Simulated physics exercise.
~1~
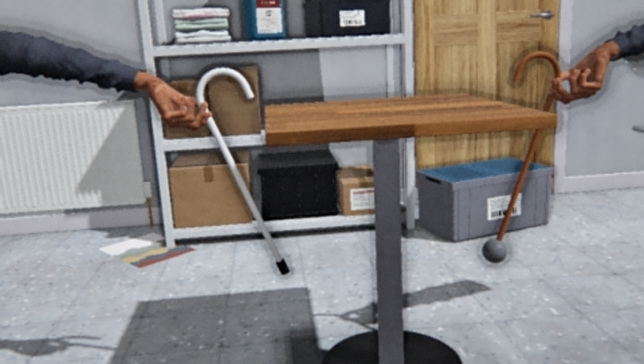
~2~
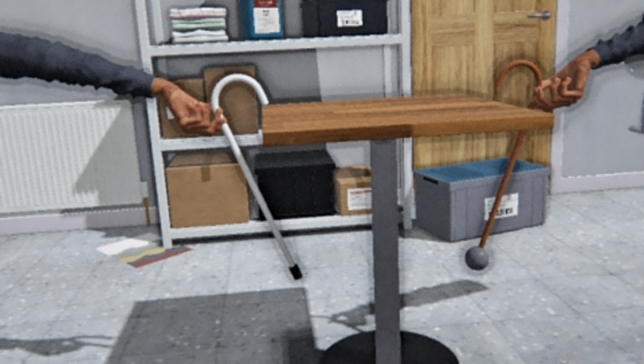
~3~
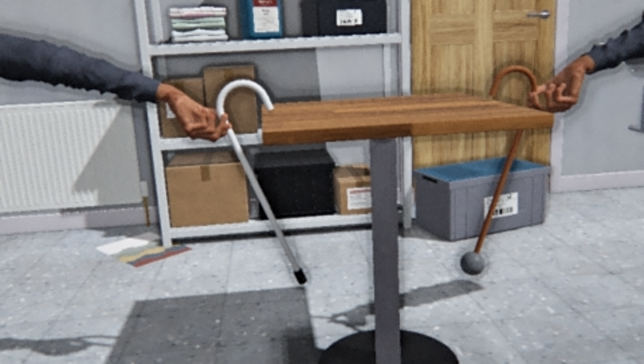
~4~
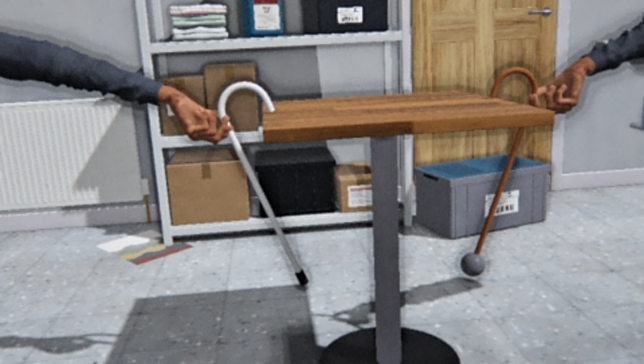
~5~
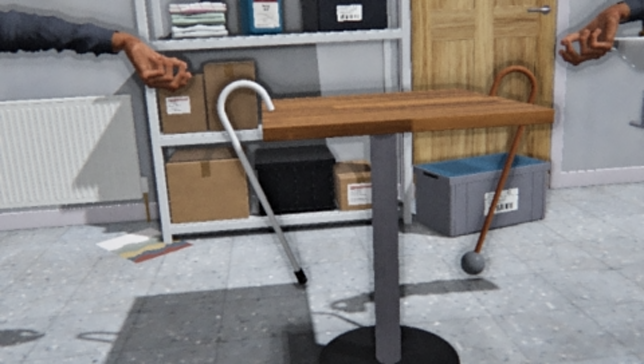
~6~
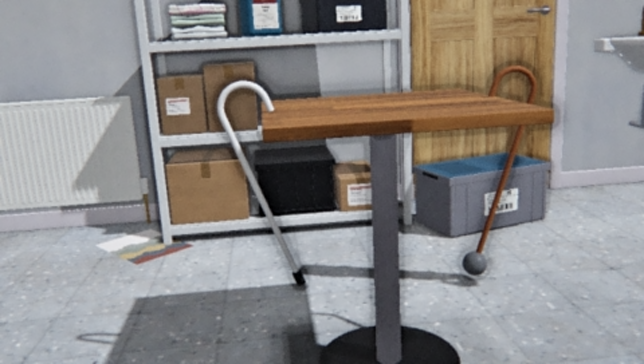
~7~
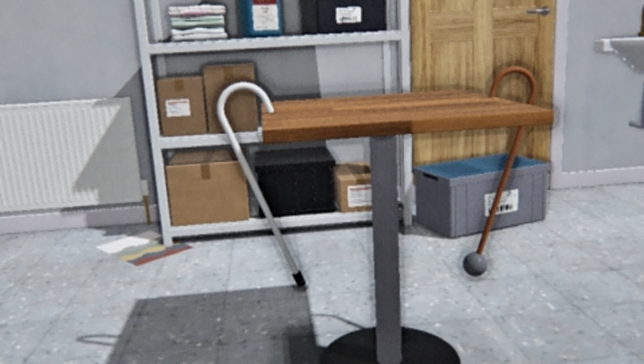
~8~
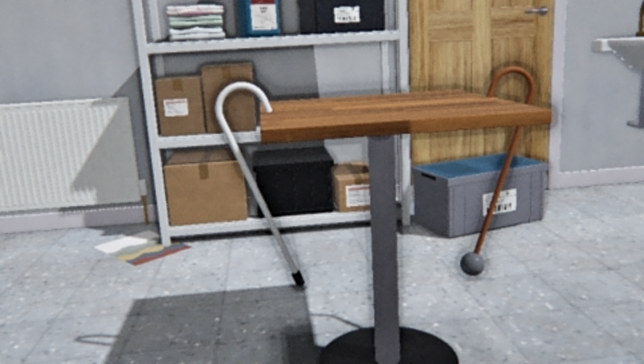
In a storage room, two hands hook a white cane and grey ladle on a table.
